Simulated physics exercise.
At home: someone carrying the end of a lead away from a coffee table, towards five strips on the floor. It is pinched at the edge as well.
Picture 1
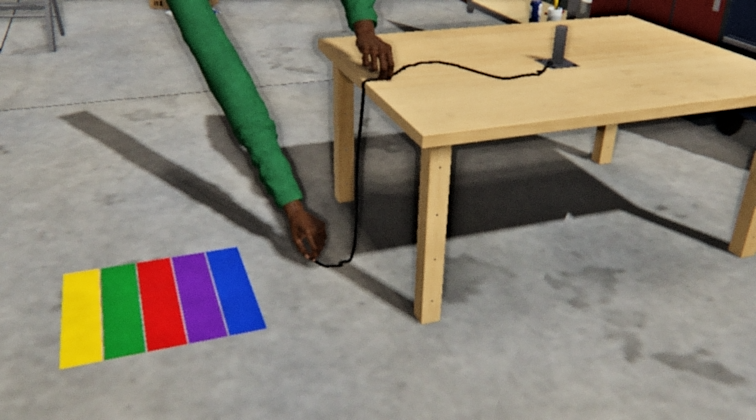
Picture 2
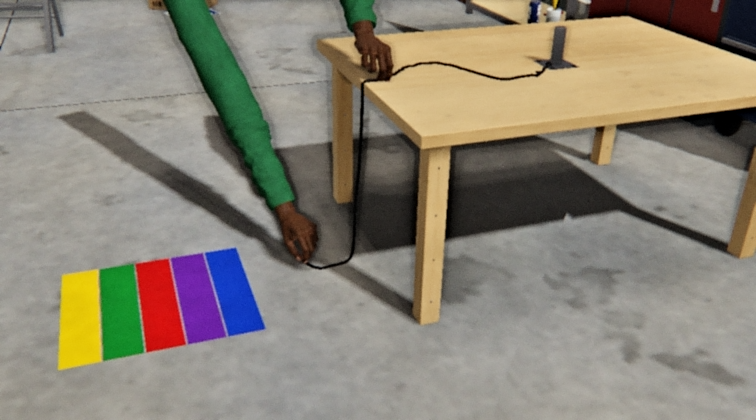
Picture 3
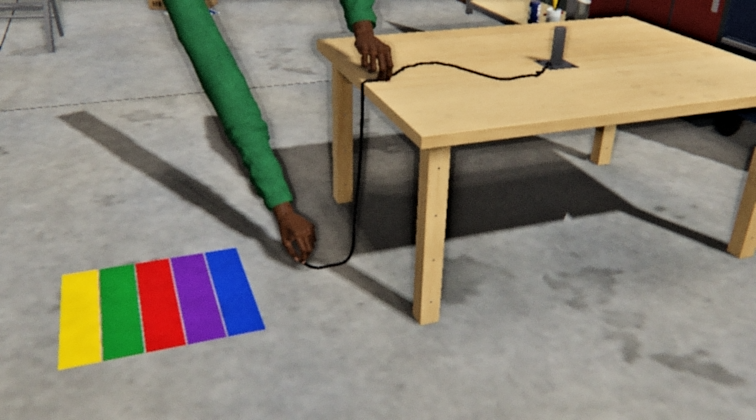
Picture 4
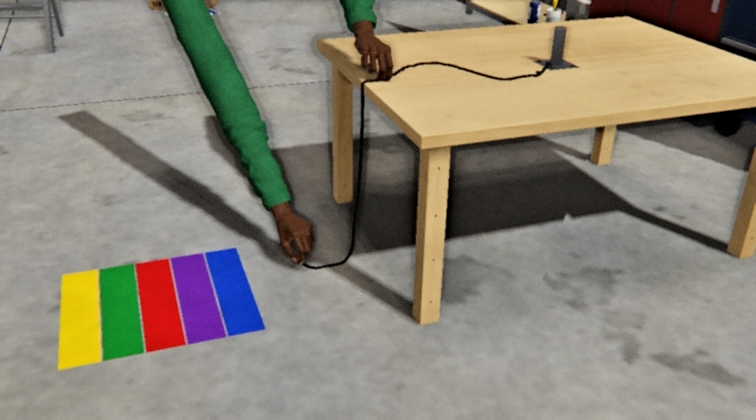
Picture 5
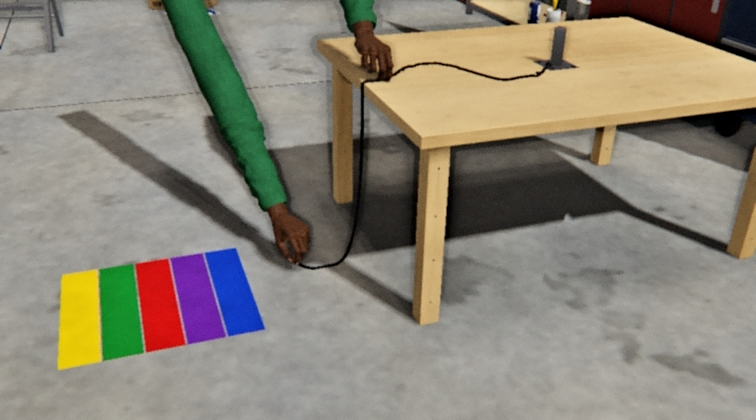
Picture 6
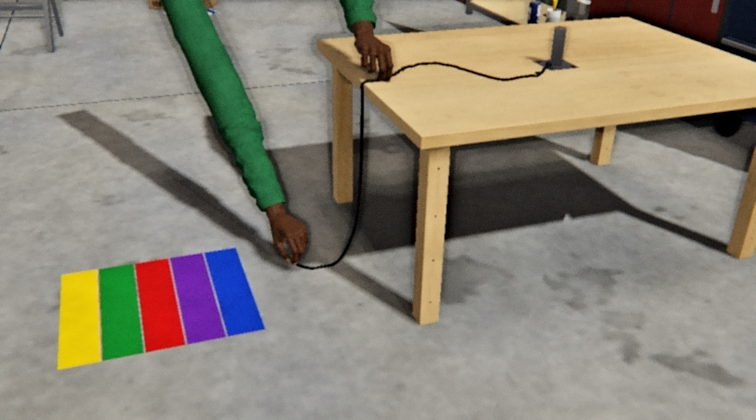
A hand at the end of a green-sleeved arm draws the tip of a black lead slightly left, low over a grey concrete floor, seen from above at an angle. The other hand pinches the lead at the near left edge of a pale wooden table, where it runs to a small dark upright, while yellow, green, red, purple and blue strips lie at lower left. The lead's hanging loop shifts a little left with the lower hand, and the camera stays still.
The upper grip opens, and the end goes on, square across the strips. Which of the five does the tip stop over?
It halts on the yellow strip.
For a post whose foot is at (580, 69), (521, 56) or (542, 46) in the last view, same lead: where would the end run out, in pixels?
About (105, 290), (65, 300) and (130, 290).
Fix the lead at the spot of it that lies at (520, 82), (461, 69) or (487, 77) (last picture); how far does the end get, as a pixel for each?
Try by try, around (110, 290), (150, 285) and (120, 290).
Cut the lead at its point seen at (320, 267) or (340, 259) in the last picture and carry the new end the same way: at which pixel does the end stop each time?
Near (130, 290) and (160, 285).
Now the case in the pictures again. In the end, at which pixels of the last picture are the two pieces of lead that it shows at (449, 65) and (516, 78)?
The first at (405, 78), the second at (482, 71).
A little later, end near (147, 285); over red.
Next, end near (106, 292); over green.
When it is tight, end near (81, 296); over yellow. Over yellow.
